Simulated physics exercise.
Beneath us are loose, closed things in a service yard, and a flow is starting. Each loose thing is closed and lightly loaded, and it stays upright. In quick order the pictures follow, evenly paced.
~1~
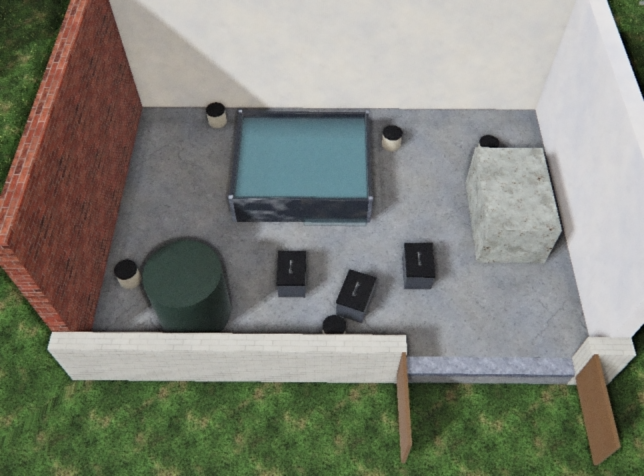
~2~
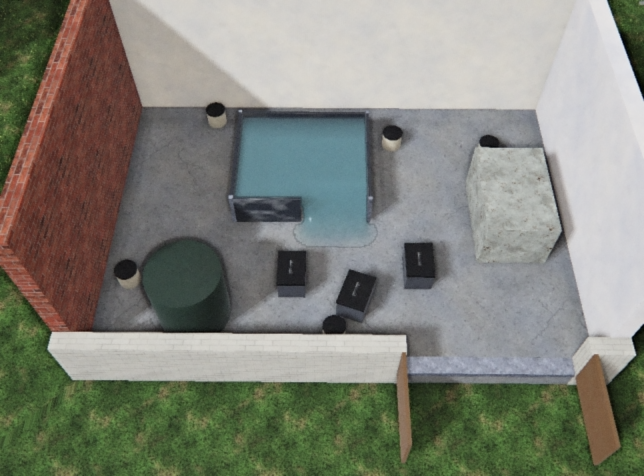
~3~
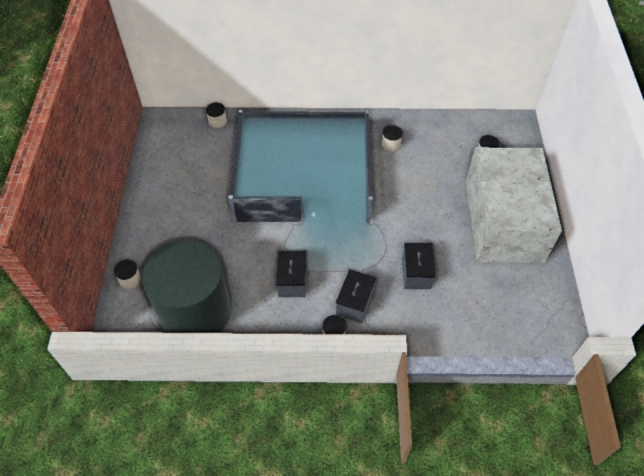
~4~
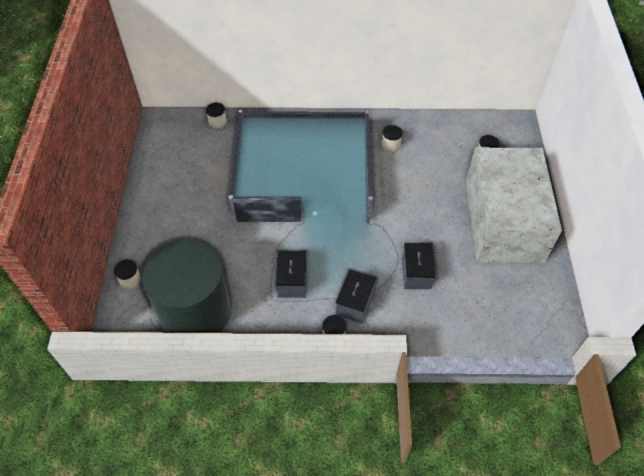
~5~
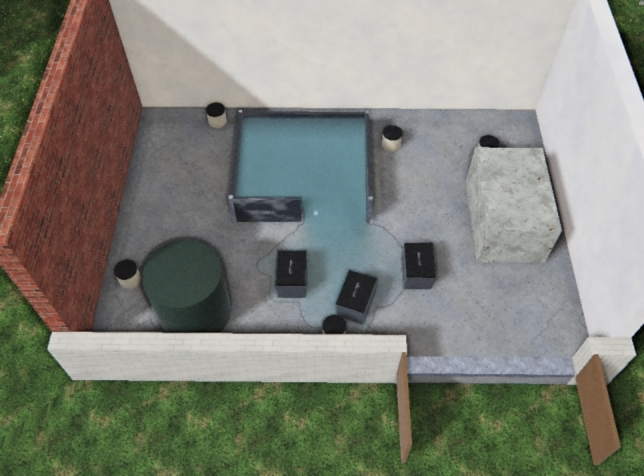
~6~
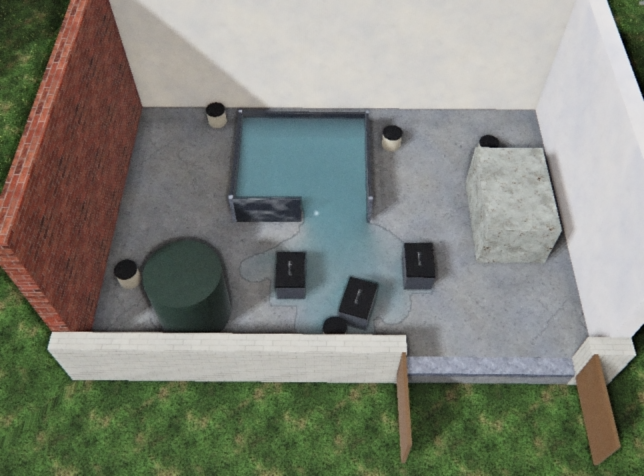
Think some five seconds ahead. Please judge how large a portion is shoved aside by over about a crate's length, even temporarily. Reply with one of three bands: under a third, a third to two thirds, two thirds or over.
A third to two thirds.
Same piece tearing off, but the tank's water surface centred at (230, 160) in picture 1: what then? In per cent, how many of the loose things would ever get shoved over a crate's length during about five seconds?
I'd put it near 60 percent.
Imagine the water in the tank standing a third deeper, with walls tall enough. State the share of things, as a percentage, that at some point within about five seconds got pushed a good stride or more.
50 in a hundred, or close to it.
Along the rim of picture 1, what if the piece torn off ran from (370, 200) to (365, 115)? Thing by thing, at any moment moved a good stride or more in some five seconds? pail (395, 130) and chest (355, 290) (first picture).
Well, going one by one, it's full distance reached for the first and distance not reached for the second.
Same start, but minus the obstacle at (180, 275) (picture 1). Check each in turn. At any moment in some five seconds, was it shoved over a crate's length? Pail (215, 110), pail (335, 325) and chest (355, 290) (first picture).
Working through the list, the first object stuck around, the middle one covered the distance, and the last covered the distance.
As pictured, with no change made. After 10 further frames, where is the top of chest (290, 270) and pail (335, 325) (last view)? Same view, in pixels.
Near (268, 285) and (399, 323).
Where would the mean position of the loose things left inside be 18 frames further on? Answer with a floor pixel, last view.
Their average sits at about pixel (326, 206).
A moment on, 0 of 8 are well off their spots; 0 afloat.
Next, 3 of 8 are well off their spots; 1 afloat.
Later, 4 of 8 are well off their spots; 0 afloat.
In the end, 4 of 8 are well off their spots, and 4 have been at some point; 0 afloat.
